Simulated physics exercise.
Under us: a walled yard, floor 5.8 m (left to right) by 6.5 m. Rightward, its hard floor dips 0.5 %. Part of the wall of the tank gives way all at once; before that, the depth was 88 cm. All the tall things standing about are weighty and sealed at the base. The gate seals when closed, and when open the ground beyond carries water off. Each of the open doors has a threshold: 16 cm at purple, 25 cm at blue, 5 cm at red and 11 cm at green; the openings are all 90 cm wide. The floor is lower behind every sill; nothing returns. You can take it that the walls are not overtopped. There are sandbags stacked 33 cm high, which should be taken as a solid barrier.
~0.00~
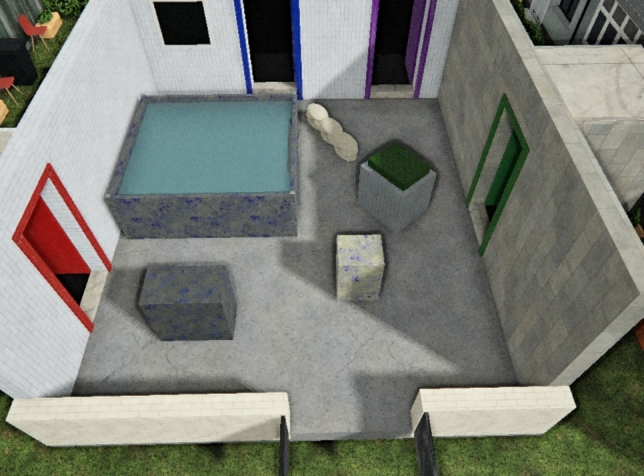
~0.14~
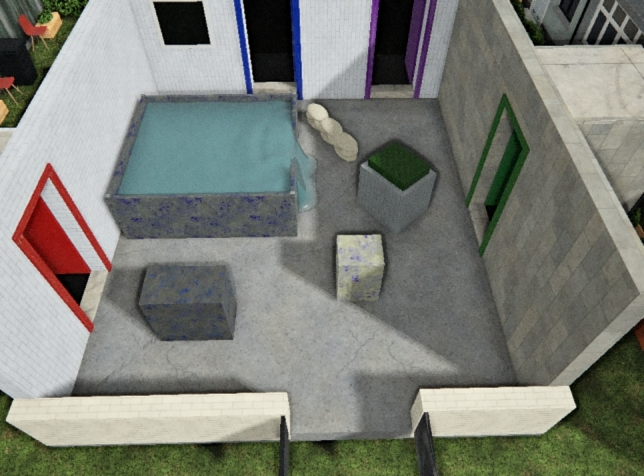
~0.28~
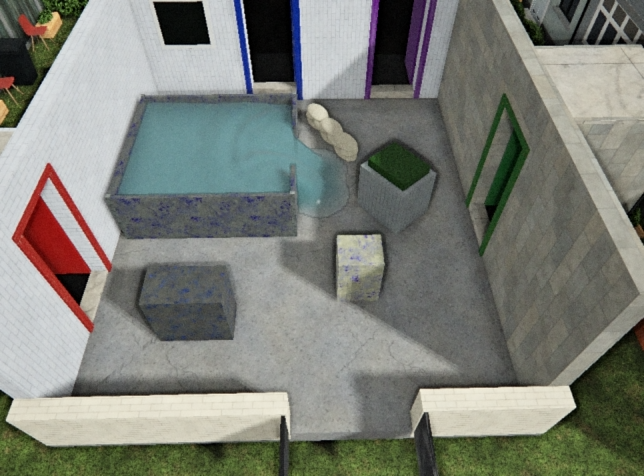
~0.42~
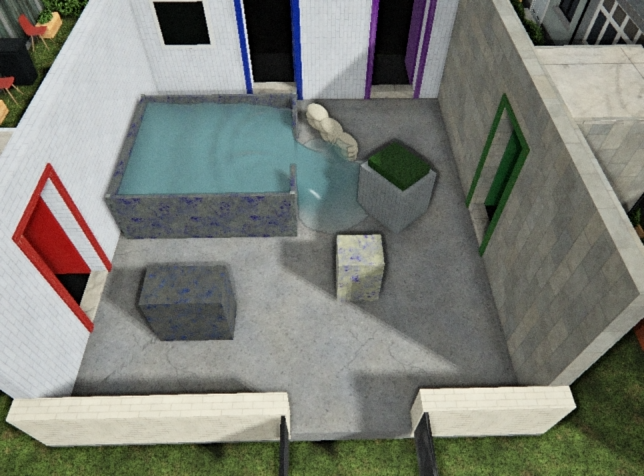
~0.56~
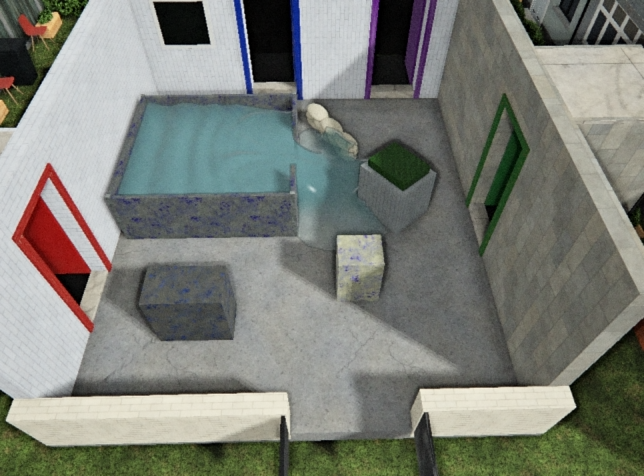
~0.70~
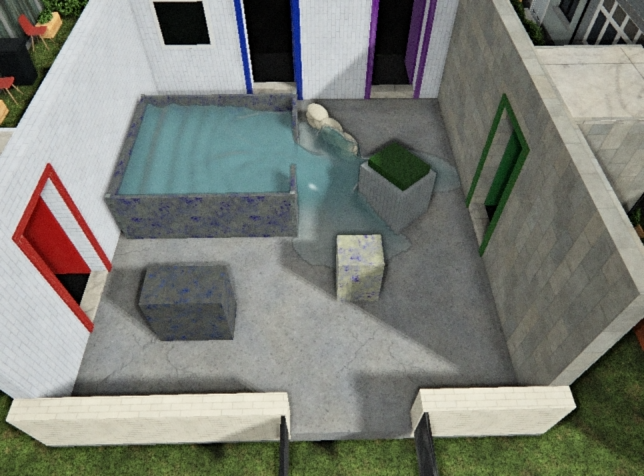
In a walled yard with coloured doorways, water sits still in a raised stone tank, then pours out through its right side, spreading across the grey floor past pale sandbags and around a grass-topped planter and a speckled block.
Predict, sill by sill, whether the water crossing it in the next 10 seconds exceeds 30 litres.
The purple door will let too much through, the blue door will not let too much through, the red door will let too much through, the green door will not let too much through.
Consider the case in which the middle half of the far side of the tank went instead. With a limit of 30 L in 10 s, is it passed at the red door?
Then the red door ends up within bounds.
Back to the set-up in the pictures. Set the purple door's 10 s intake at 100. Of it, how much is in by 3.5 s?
I'd say close to 50 percent.
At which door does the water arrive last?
I'd say the red one.
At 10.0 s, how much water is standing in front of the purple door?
Roughly 14.0 centimetres.
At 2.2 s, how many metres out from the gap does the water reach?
Roughly 5.0 m.
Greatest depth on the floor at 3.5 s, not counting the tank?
Some 38 cm deep.
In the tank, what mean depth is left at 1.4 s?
63 cm.
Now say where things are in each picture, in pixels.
The first frame shows still water, 88 cm deep, in the tank at (212, 144).
In the second frame, the front is at (307, 157), 0.7 m from the gap at (293, 167); 0.3 m2 of floor is under water; 88 cm left at the back of the tank.
In the third frame, water pours out at (294, 169) and has run 1.0 m, to (336, 156); typically 15 cm deep outside, 88 cm at the tank's back.
In the fourth frame, water pours out at (294, 170) and has run 1.5 m, to a hidden place; typically 15 cm deep outside, 88 cm at the tank's back.
In the fifth frame, water pours out at (294, 170) and has run 2.2 m, to a hidden place; typically 14 cm deep outside, 86 cm at the tank's back.
In the sixth frame, water pours out at (294, 170) and has run 2.9 m, to (457, 173); typically 10 cm deep outside, 78 cm at the tank's back.
After 1.4 s water covers 35 % of the floor and is deepest (62 cm) near (362, 191); purple door not reached, blue door 2 cm at the sill, 0 L in, red door not reached, green door 8 cm at the sill, 0 L in.
After 2.2 s water covers 55 % of the floor and is deepest (61 cm) near (431, 102); purple door 26 cm at the sill, 6 L in, blue door 13 cm at the sill, 0 L in, red door not reached, green door 12 cm at the sill, 0 L in.
After 3.5 s water covers 75 % of the floor and is deepest (38 cm) near (363, 199); purple door 30 cm at the sill, 120 L in, blue door 16 cm at the sill, 0 L in, red door not reached, green door 9 cm at the sill, 2 L in.
After 6.0 s water covers 95 % of the floor and is deepest (27 cm) near (222, 104); purple door 23 cm at the sill, 209 L in, blue door 14 cm at the sill, 0 L in, red door 8 cm at the sill, 8 L in, green door 8 cm at the sill, 3 L in.
After 10.0 s water covers 95 % of the floor and is deepest (21 cm) near (300, 120); purple door 14 cm at the sill, 230 L in, blue door 18 cm at the sill, 0 L in, red door 12 cm at the sill, 67 L in, green door 6 cm at the sill, 4 L in.
